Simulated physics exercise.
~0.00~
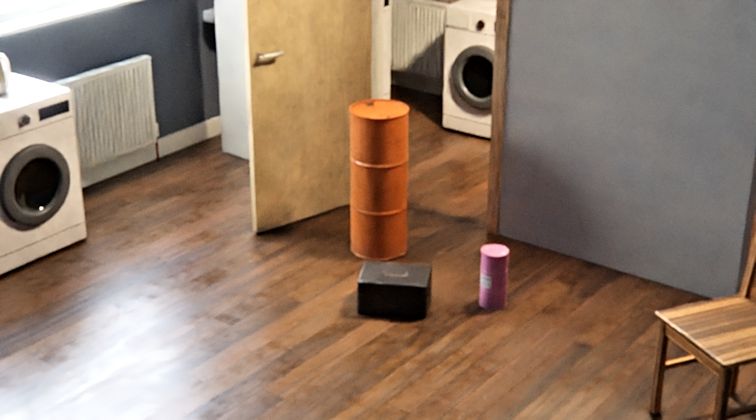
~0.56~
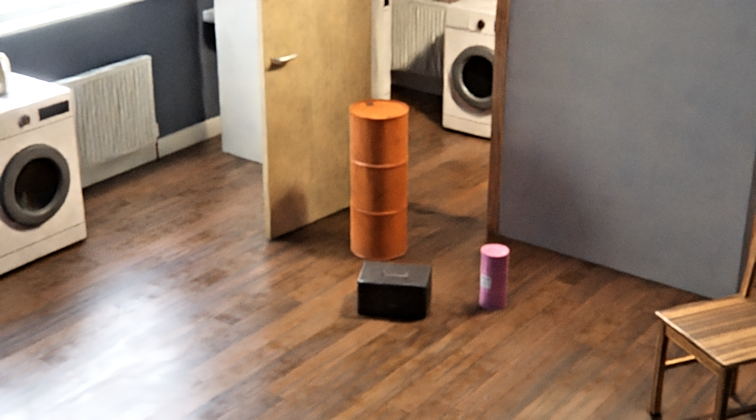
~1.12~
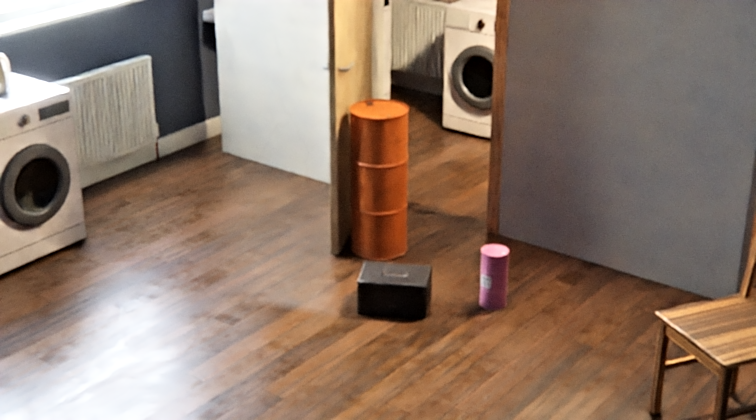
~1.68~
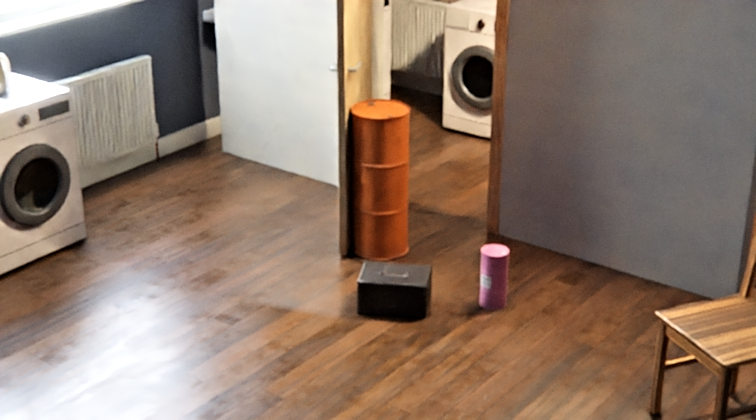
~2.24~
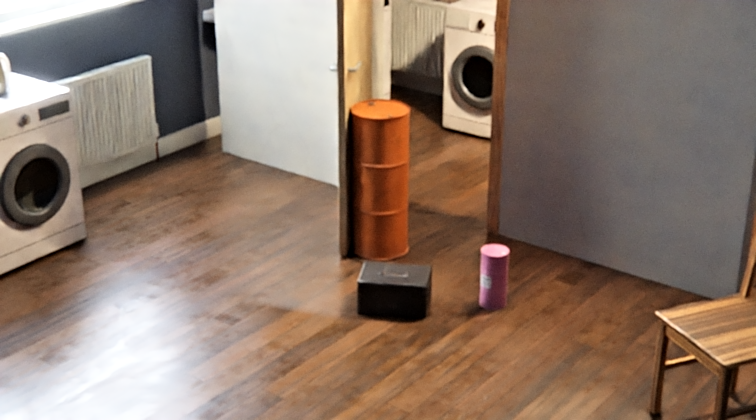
In a doorway, a door swings toward an orange drum and stops against it.
